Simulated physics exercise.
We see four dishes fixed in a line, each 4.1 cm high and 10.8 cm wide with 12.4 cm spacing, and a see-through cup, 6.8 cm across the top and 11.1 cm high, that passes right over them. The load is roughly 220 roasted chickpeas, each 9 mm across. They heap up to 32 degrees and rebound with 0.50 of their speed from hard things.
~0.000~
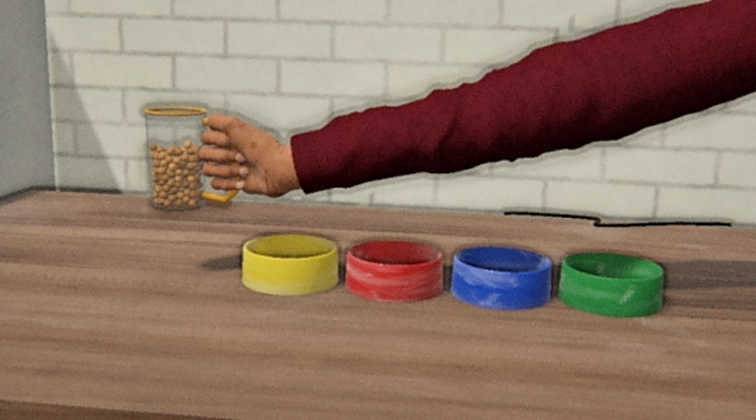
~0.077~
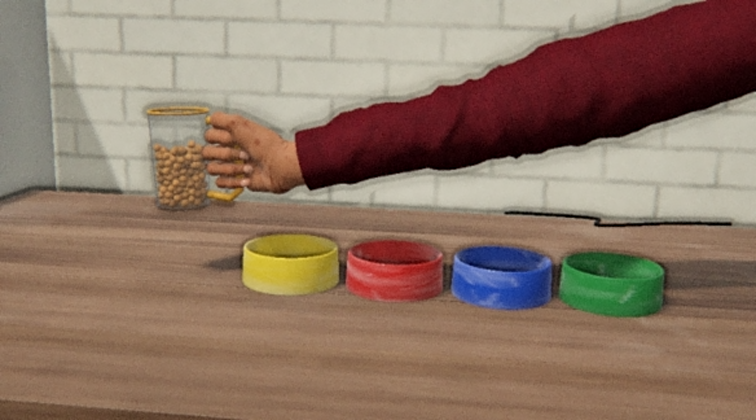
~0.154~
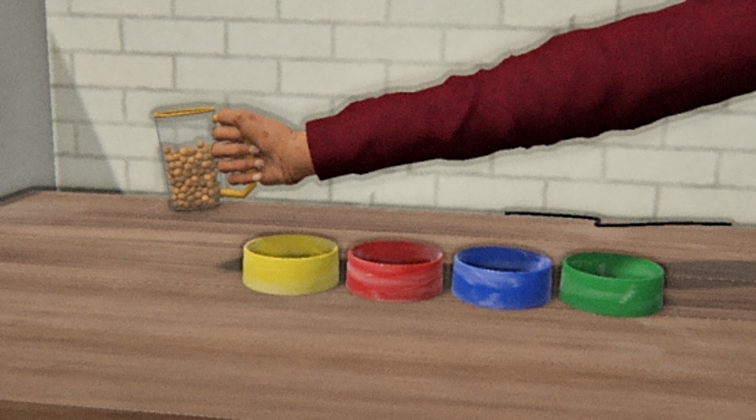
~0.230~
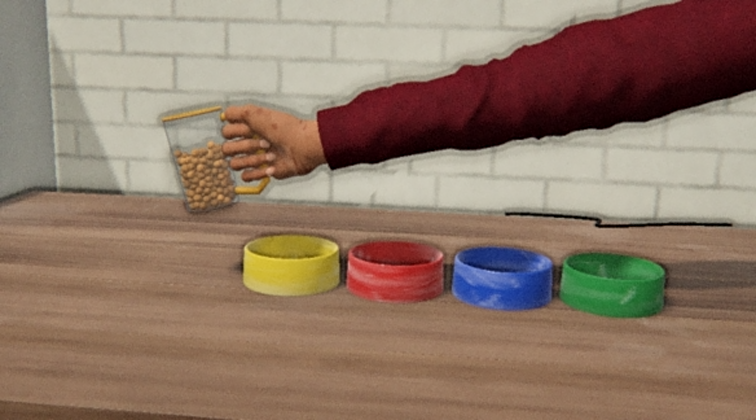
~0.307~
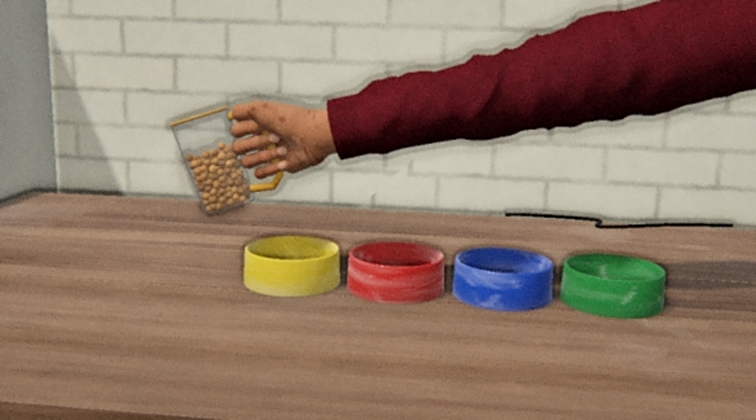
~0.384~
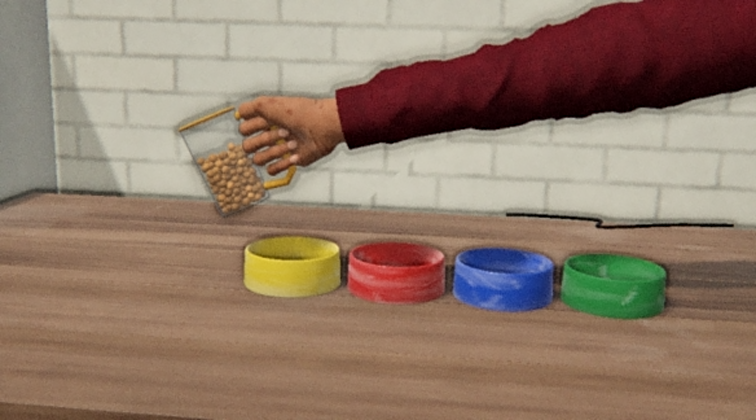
A hand in a dark red sleeve lifted a clear cup of chickpeas slightly off the wooden table and moved it a little to the right, tilting it leftward behind yellow, red, blue and green dishes.
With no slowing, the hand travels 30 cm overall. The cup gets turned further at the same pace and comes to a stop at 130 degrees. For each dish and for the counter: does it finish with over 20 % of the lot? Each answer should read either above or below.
Red - above, blue - below, green - below, yellow - below, counter - below.
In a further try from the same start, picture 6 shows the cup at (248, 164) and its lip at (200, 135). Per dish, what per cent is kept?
In the end red holds 100, blue holds 0, green holds 0, yellow holds 0.
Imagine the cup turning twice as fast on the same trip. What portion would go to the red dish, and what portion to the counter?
Then red ends at 0 and the counter at 10.
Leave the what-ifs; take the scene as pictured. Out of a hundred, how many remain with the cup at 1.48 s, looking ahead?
I reckon around 95 per cent.
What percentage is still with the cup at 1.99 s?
It should be near 5 per cent.
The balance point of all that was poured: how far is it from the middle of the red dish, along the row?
Around 2 cm away, toward the left-hand end.
After 1.04 s, tilt 74 degrees; cup holds 100 %.
After 1.48 s, tilt 107 degrees; cup holds 95 %.
Then, at 1.99 s, tilt 130 degrees; cup holds 5 %, red 85 %, yellow 5 %.
At rest (2.6 s), red 90 %, blue 0 %, green 0 %, yellow 5 %, counter 5 %.
